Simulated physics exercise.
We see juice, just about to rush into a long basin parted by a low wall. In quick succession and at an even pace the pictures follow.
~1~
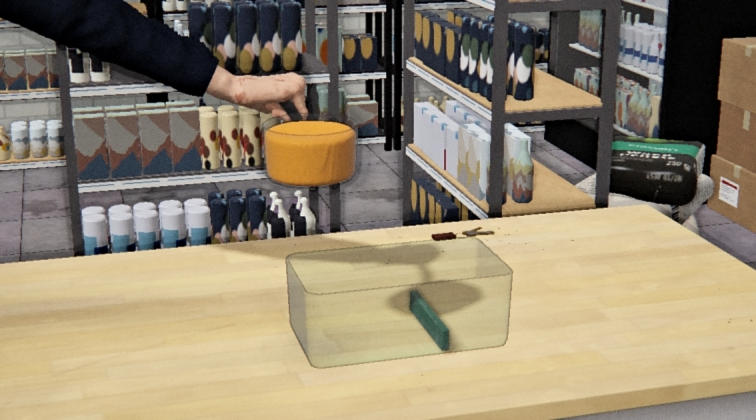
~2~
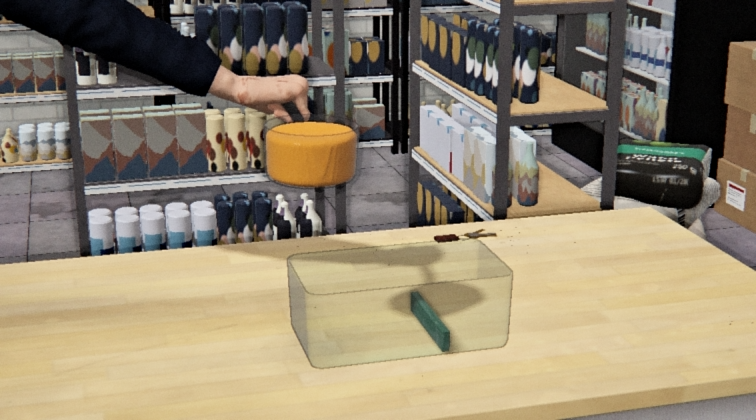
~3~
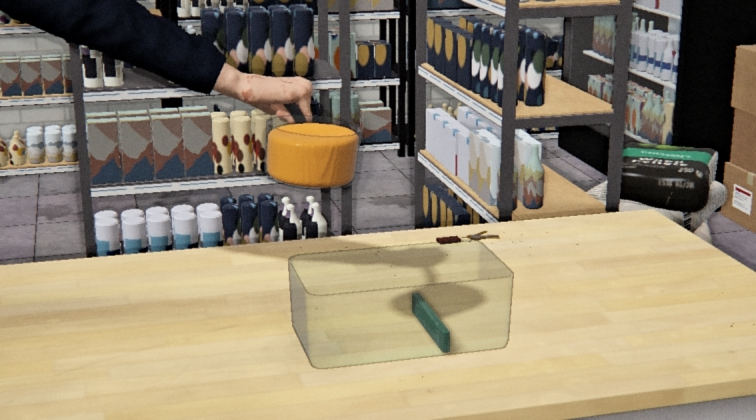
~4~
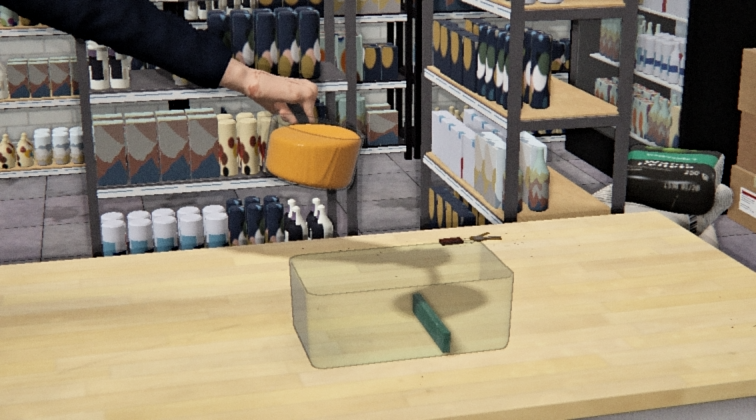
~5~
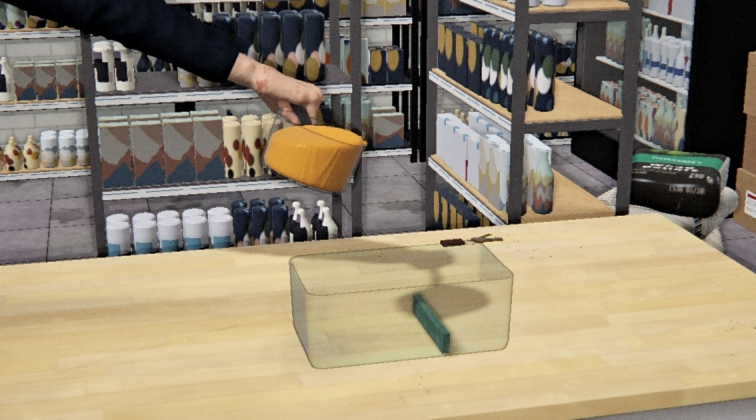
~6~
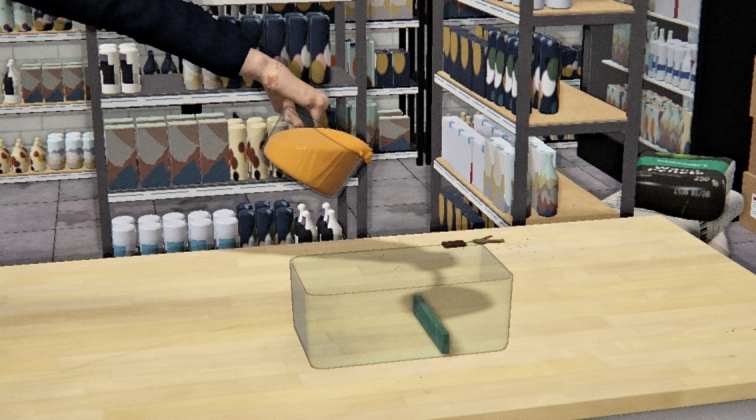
An orange container held by a hand tilts steadily rightward above a clear, divided basin.
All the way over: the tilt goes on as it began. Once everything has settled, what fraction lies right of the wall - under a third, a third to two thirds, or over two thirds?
I reckon what ends right of the wall does not reach a third.
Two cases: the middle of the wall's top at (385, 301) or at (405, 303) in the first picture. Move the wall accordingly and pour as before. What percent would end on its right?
The first position gives around 75 percent, the second around 45 percent.
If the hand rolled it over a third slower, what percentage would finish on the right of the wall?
Roughly 15 in a hundred.
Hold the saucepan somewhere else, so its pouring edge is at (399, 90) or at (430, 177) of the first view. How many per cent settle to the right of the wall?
55 and 60 per cent.
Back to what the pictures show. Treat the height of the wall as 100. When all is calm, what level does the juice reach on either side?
60 left, 20 right, give or take.
A moment on, the saucepan is tipped on its side and 28 per cent is still to pour, 22 is left of the wall and 1 right of it.
Next, the saucepan is tipped right over and 5 per cent is still to pour, 79 is left of the wall and 5 right of it.
Then the saucepan is tipped right over and 0 per cent is still to pour, 84 is left of the wall and 11 right of it.
Later the saucepan is tipped right over and 0 per cent is still to pour, 83 is left of the wall and 13 right of it.
At rest 83 per cent lies left of the wall, 13 right of it and 4 outside.
